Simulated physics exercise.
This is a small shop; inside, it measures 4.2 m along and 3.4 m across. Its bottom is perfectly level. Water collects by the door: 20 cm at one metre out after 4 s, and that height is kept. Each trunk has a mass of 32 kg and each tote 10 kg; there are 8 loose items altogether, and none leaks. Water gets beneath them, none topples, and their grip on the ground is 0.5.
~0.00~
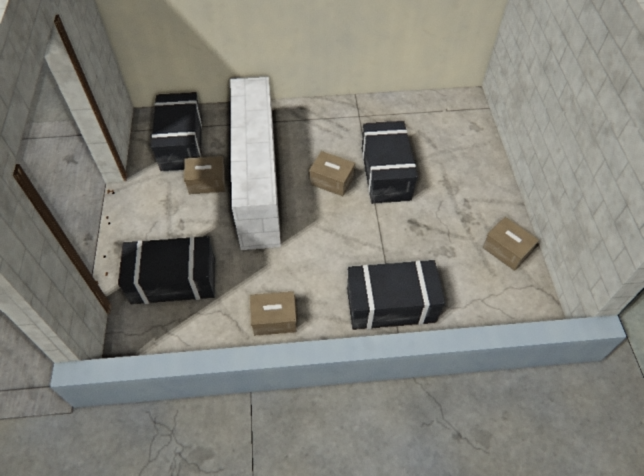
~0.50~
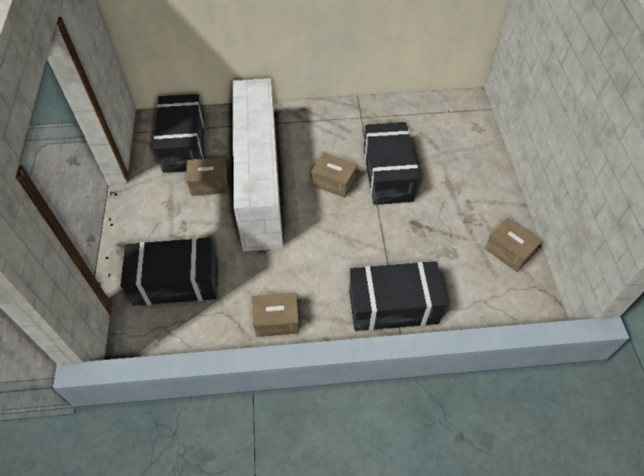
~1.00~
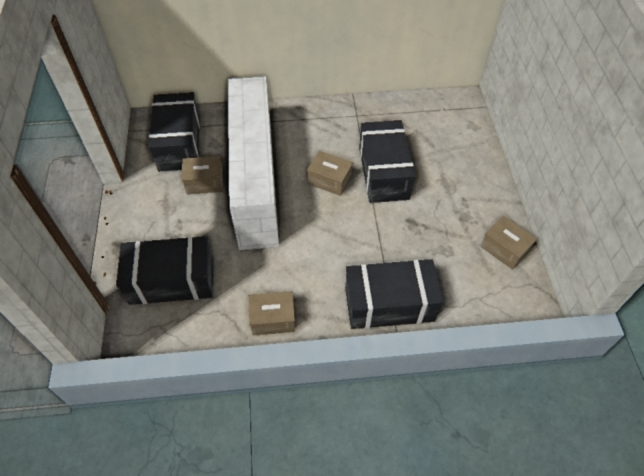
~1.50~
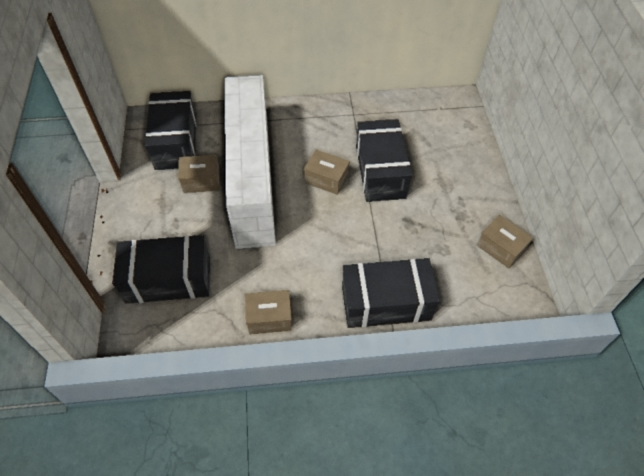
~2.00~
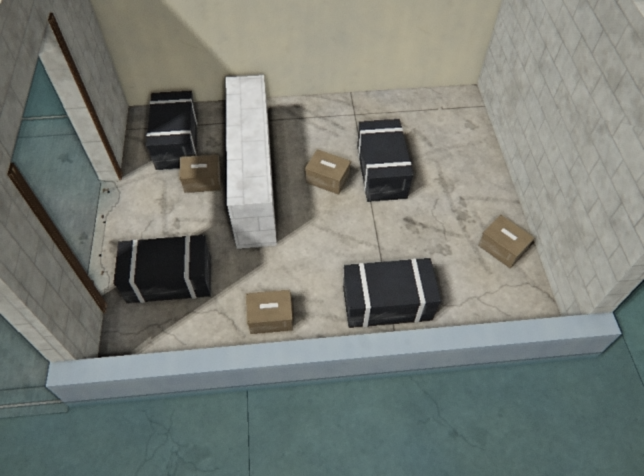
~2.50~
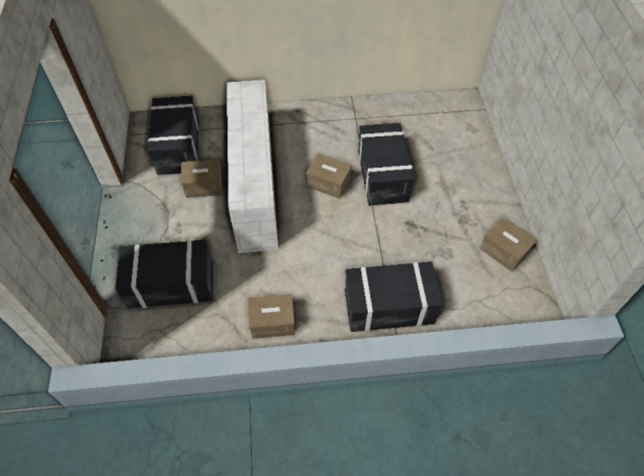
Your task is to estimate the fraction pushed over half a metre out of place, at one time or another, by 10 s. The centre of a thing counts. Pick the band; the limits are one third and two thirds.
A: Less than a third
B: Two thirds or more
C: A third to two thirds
A third to two thirds.
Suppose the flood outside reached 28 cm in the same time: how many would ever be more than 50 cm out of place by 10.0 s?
In that case the number is 7.
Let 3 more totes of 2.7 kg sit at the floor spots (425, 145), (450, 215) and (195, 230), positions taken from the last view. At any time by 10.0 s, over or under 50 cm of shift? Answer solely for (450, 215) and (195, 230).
Taking them in order, the first is above the threshold and the second is above the threshold.
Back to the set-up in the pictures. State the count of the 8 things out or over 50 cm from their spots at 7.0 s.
At that moment it comes to 3.
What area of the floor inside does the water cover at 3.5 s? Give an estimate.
That flooded area is roughly 1.5 m2.
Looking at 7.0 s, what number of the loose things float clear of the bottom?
Count at that moment: 3.
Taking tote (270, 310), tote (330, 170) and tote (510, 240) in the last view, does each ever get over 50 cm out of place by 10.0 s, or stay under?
First farther, then not as far, then not as far.
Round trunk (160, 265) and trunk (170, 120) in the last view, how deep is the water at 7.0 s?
About 10 and 12 cm.
After 3.5 s 0 of 8 are over 50 cm from their spots; 0 afloat.
After 4.5 s 0 of 8 are over 50 cm from their spots; 0 afloat.
After 7.0 s 3 of 8 are over 50 cm from their spots; 3 afloat.
After 10.0 s 3 of 8 are over 50 cm from their spots, and 4 have been at some point; 3 afloat.
